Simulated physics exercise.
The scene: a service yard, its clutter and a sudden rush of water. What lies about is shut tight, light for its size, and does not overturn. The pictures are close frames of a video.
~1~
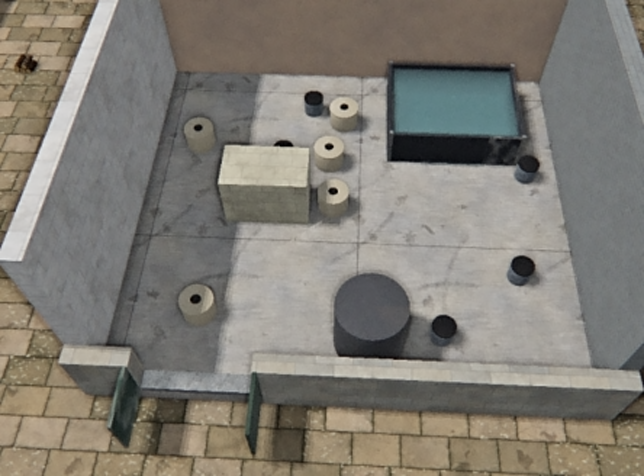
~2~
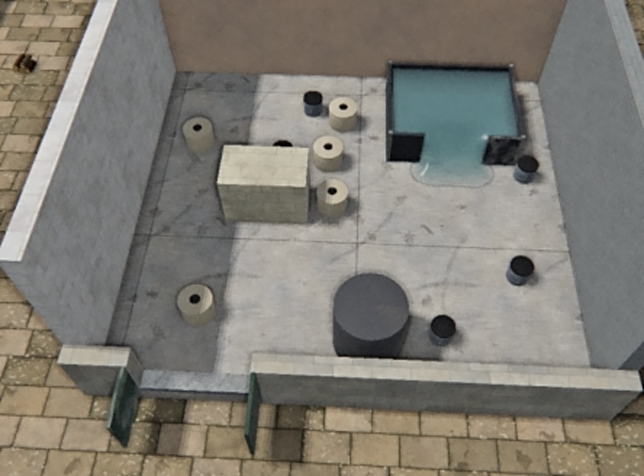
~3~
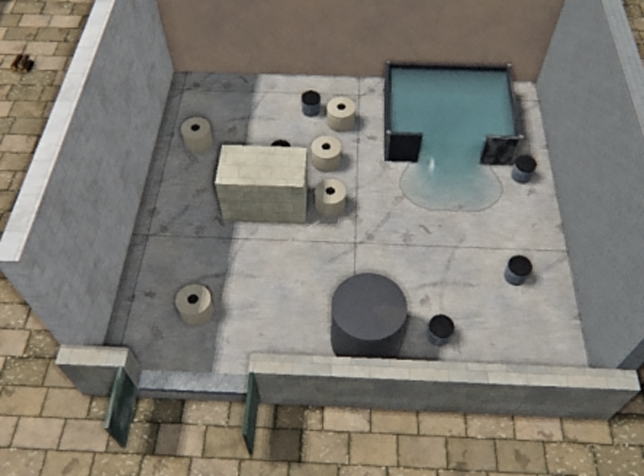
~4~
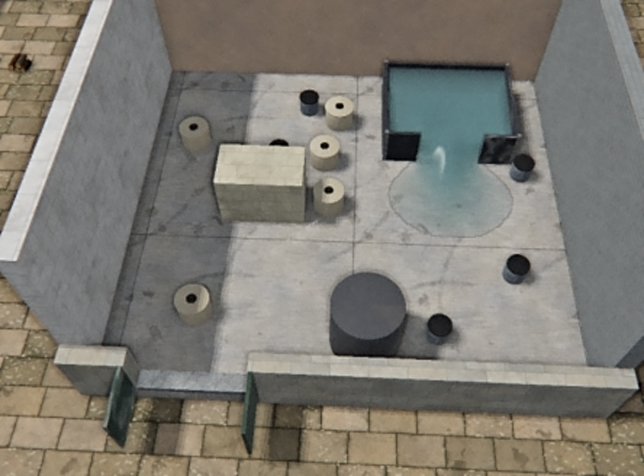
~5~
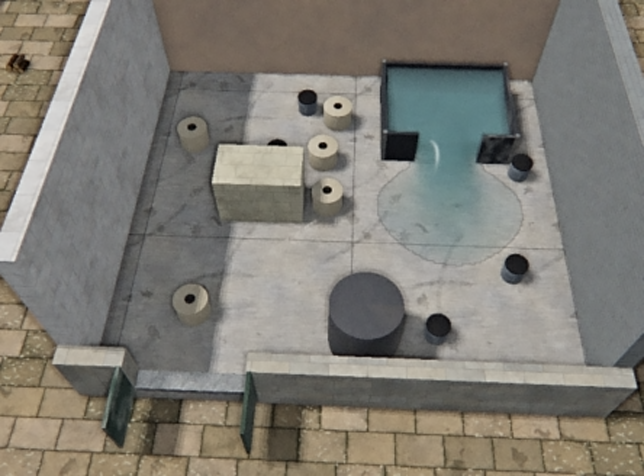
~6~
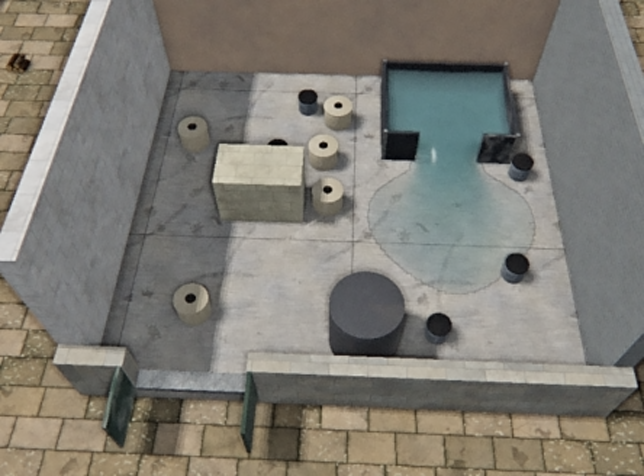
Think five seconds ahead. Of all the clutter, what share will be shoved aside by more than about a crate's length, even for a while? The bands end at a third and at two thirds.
That comes to not even a third.
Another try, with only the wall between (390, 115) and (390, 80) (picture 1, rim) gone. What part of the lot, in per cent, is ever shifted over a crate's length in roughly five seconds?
Near 40 in a hundred.
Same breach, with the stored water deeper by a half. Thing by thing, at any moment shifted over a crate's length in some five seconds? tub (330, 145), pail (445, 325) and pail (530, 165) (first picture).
In turn: Under that, swept aside, under that.
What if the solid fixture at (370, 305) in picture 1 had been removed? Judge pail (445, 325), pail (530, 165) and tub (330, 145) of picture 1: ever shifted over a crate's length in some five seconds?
In that order: Swept aside, not that far, short of that.
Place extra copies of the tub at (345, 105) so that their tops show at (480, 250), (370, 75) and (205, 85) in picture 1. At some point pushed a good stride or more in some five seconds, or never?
One after the other: That far or more, less than that, never so far.
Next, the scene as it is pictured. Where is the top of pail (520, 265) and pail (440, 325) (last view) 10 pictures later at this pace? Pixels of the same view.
Around (576, 358) and (449, 351).
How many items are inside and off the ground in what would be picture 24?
The number is 2.
A moment on, 0 of 10 are well off their spots; 0 afloat.
Next, 1 of 10 are well off their spots; 2 afloat.
Later, 1 of 10 are well off their spots; 2 afloat.
In the end, 1 of 10 are well off their spots, and 1 have been at some point; 2 afloat.
